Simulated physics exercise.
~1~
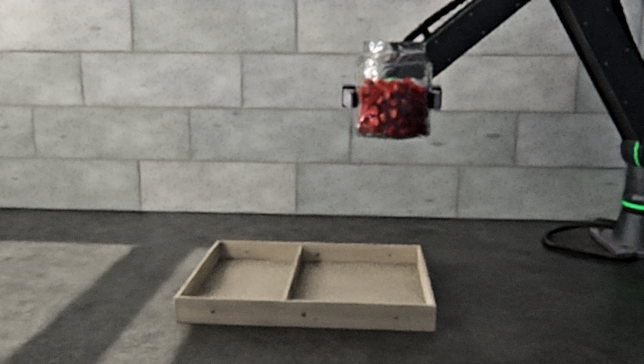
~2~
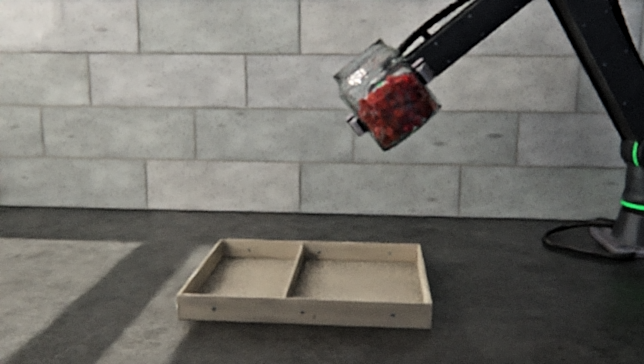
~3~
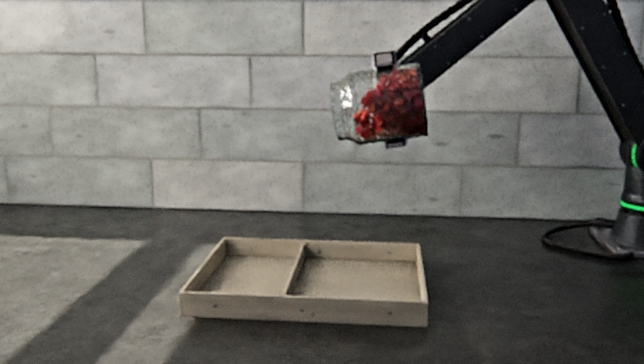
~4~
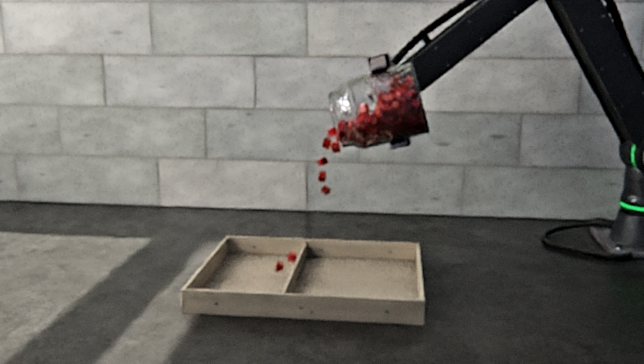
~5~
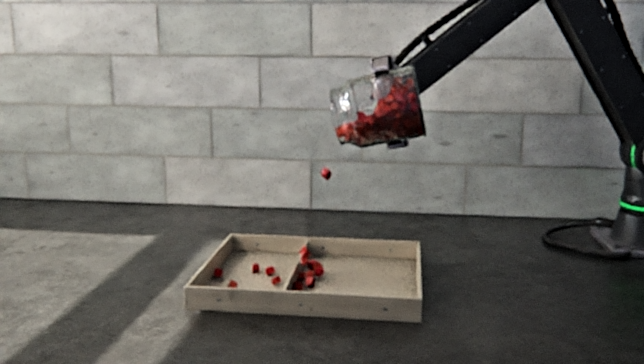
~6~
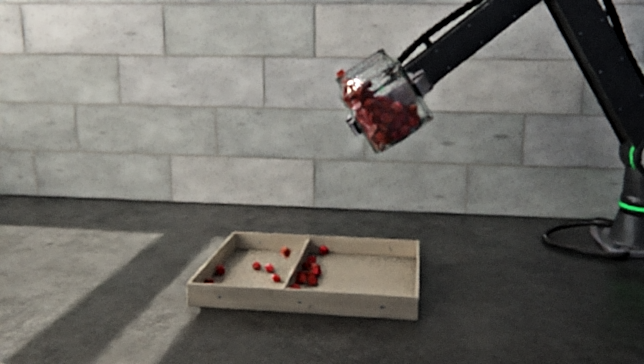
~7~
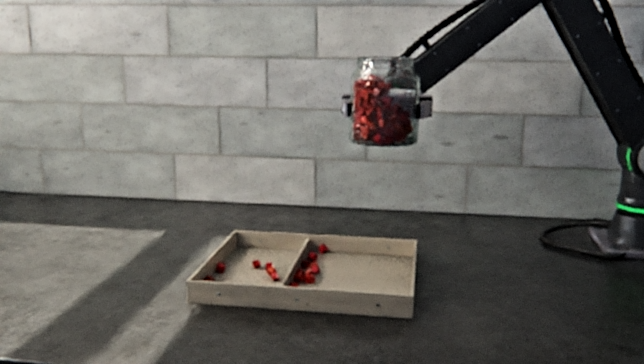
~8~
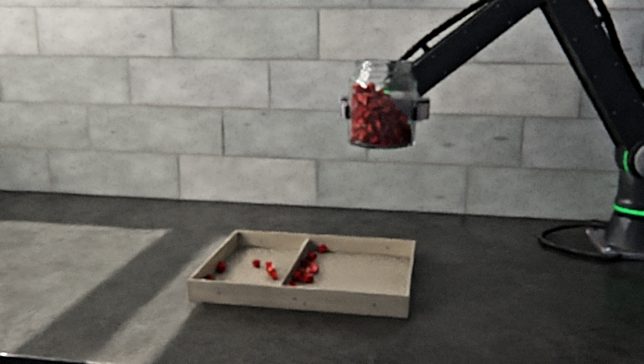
A black robot arm reaches in from the right, gripping a clear jar of small red pieces above a dark table with a pale brick wall behind, seen from the front and slightly above. Below sits a shallow wooden tray split by a cross wall. The arm tips the jar to the left until it lies past its side, and some red pieces tumble out, landing on both sides of the divider. It then swings the jar back upright. Most of the pieces remain in the jar, while a few lie scattered in both parts of the tray.
